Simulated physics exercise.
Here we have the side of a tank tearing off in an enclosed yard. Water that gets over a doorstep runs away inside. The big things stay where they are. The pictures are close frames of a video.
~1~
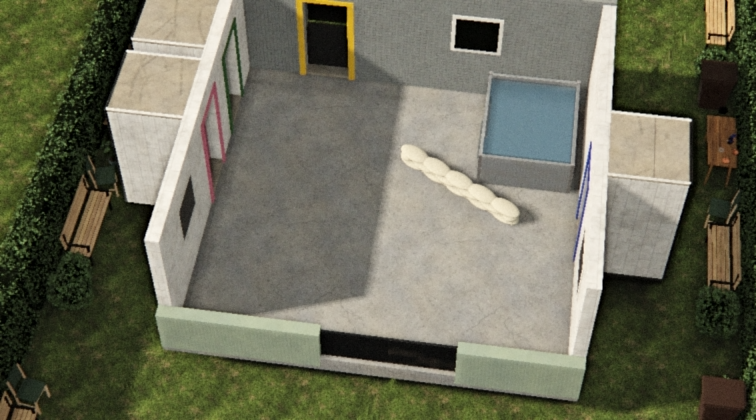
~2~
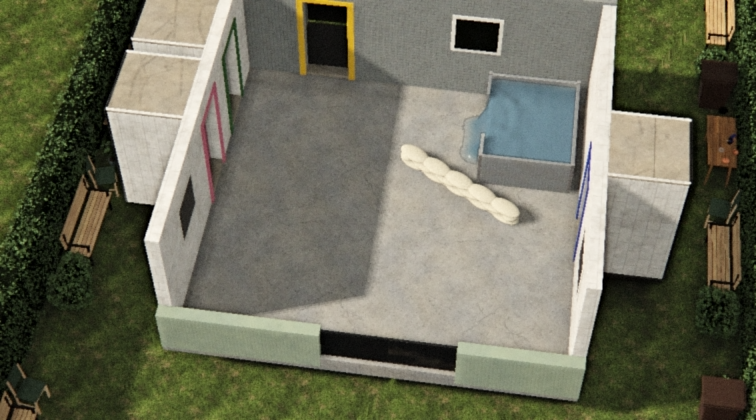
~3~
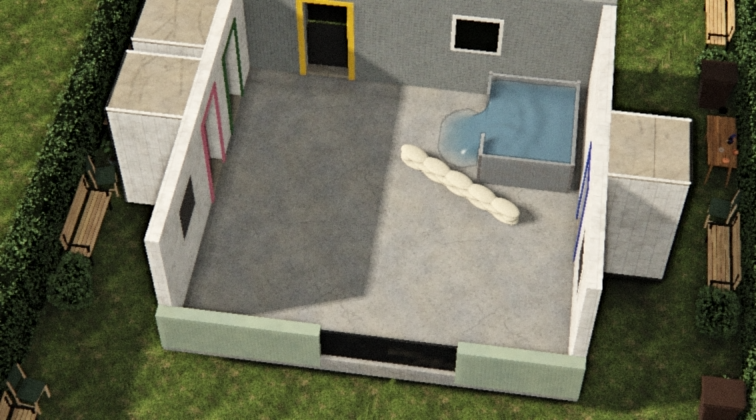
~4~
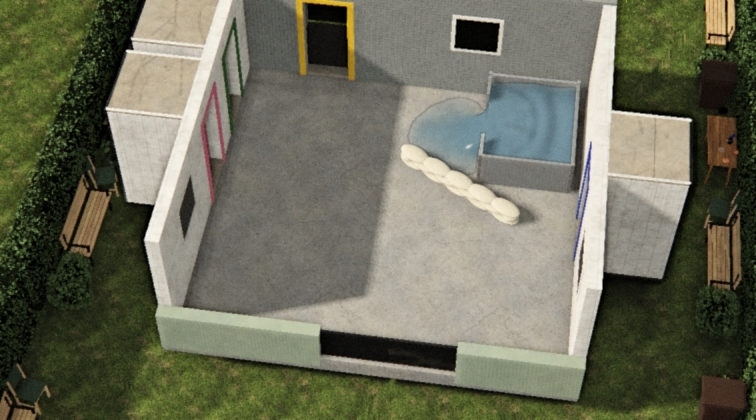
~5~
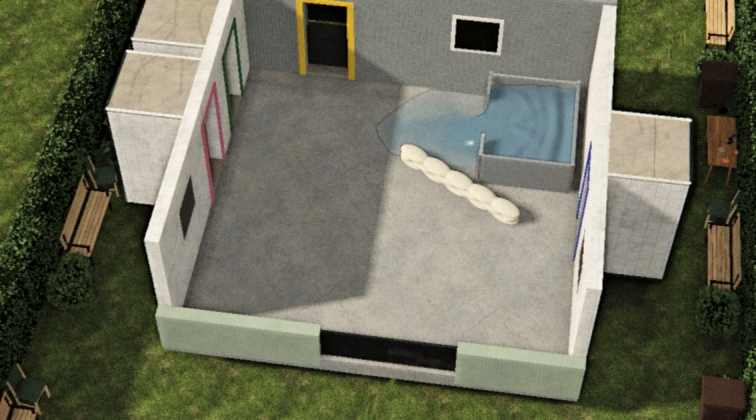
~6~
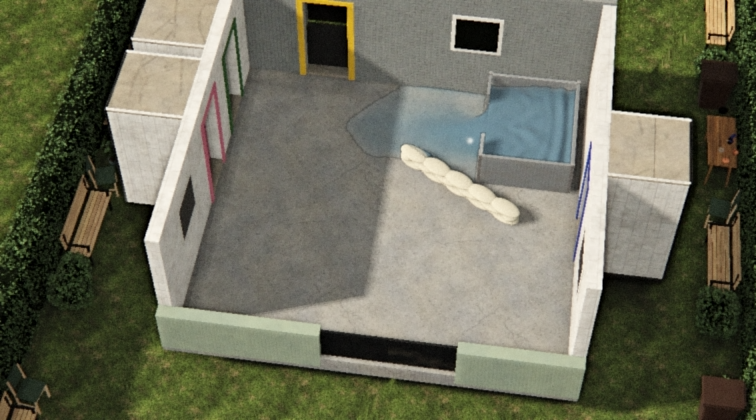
A roofless walled yard with a grey concrete floor, seen from high above by a still camera, sits between grass strips with benches and hedges, with a yellow-edged doorway in the back wall and pink and green ones at left. An open tank of blue water stands in the back right corner near a lumpy cream barrier. Water pours from the tank's left side and spreads leftward across the floor behind the barrier.
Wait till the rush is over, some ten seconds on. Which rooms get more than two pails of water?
The pink door holds within the limit; the blue door holds within the limit; the yellow door floods; the green door floods.
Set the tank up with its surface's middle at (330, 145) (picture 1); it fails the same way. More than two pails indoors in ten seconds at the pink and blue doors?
Pink passes that mark, blue takes less.
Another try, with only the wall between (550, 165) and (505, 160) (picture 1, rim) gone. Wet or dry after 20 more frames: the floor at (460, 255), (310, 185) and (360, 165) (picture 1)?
In that order: No water, not flooded, not flooded.
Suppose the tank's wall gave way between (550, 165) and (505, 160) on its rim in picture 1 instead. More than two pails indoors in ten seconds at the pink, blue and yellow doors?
My reading: Pink door takes less; blue door goes over; yellow door takes less.
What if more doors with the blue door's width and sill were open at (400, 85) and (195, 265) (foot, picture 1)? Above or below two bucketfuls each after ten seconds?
One after the other: Goes over, holds.
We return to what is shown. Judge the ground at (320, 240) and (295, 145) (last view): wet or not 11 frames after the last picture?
In turn: Clear, wet.
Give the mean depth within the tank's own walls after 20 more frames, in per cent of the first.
Near 40 in a hundred.
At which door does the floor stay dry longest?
The blue one.
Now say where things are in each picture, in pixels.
The first picture shows still water in the open tank at (530, 121).
In the second picture, the front is at (473, 119), out from the gap at (486, 131).
In the third picture, water pours out at (485, 133) and has run to (452, 116).
In the fourth picture, water pours out at (485, 133) and has run to (413, 139).
In the fifth picture, the front is at (381, 131), out from the gap at (485, 133).
In the sixth picture, water pours out at (486, 132) and has run to (351, 127).
A moment on, water covers 25 % of the floor; the pink door not reached, the blue door not reached, the yellow door wet at the sill, nothing in, the green door not reached.
Next, water covers 35 % of the floor; the pink door wet at the sill, nothing in, the blue door not reached, the yellow door under two buckets in, the green door over two buckets in.
Then, water covers 40 % of the floor; the pink door wet at the sill, nothing in, the blue door wet at the sill, nothing in, the yellow door over two buckets in, the green door far over two buckets in.
Later, water covers 65 % of the floor; the pink door wet at the sill, nothing in, the blue door wet at the sill, nothing in, the yellow door over two buckets in, the green door far over two buckets in.
In the end, water covers 90 % of the floor; the pink door wet at the sill, nothing in, the blue door wet at the sill, nothing in, the yellow door far over two buckets in, the green door far over two buckets in.
